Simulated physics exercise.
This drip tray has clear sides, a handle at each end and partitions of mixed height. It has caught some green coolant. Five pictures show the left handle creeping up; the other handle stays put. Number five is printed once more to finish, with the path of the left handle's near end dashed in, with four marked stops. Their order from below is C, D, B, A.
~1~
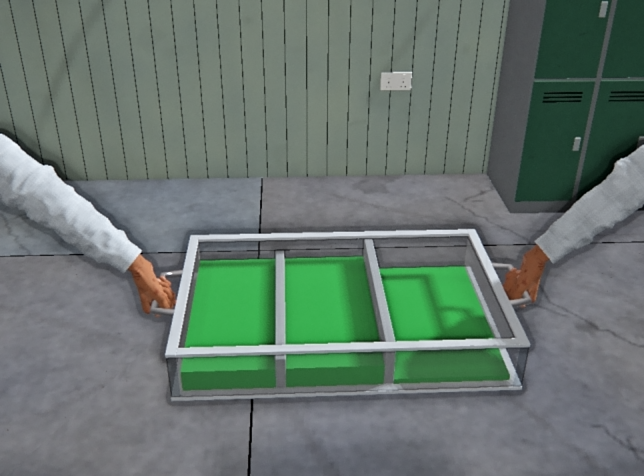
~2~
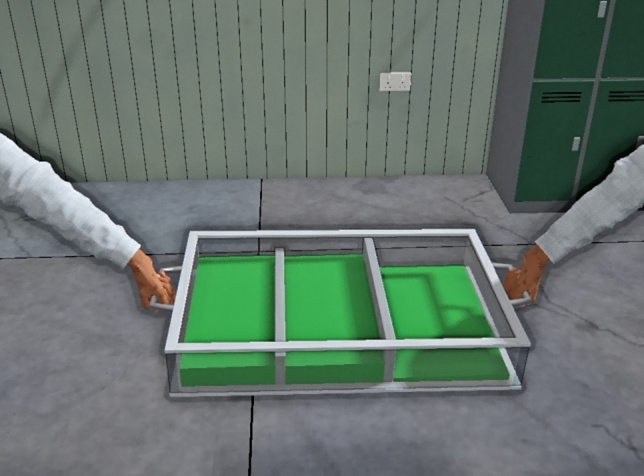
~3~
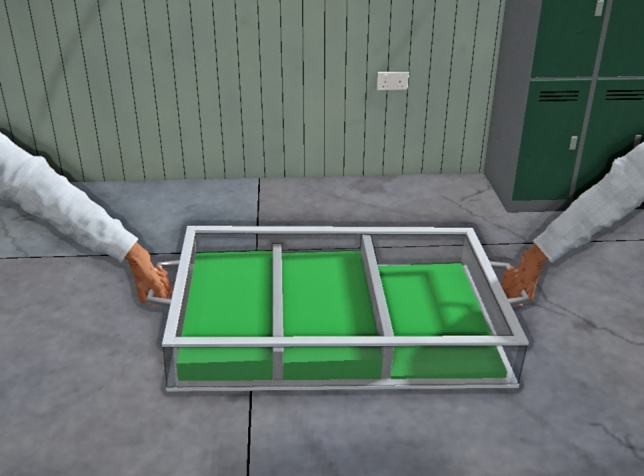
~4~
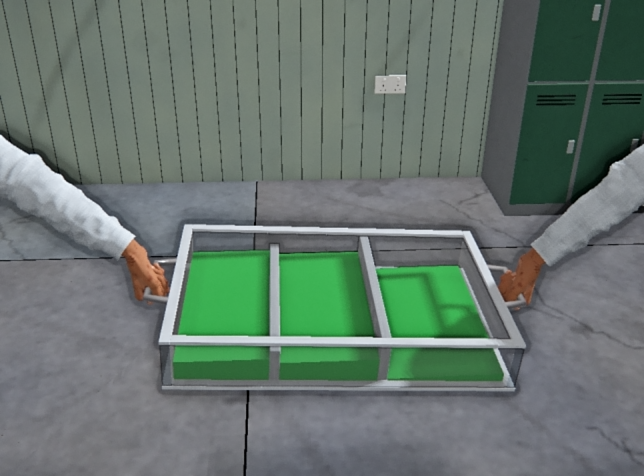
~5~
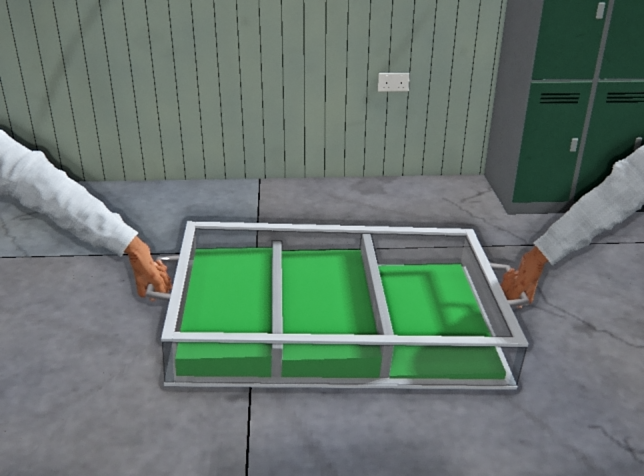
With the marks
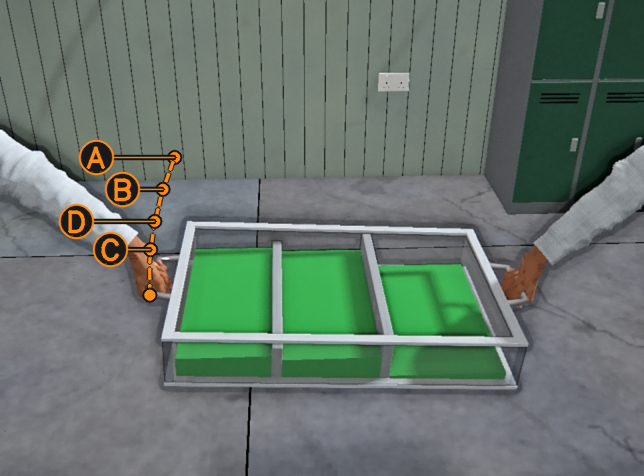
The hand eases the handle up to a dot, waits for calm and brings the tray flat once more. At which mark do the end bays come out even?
Use stop A.
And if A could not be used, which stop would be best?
B.
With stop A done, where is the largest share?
It is the middle one.
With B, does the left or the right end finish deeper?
The left one.
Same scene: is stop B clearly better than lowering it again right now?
Yes, it helps clearly.
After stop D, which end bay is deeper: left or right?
The left one.
On the marked copy, A at (174, 157); B at (162, 189); C at (150, 249); D at (154, 221).
For stop A, the two end bays stand about equally deep; nothing spills.
For stop B, the left end bay stands much deeper than the other; nothing spills.
For stop C, the left end bay stands much deeper than the other; nothing spills.
For stop D, the left end bay stands much deeper than the other; nothing spills.
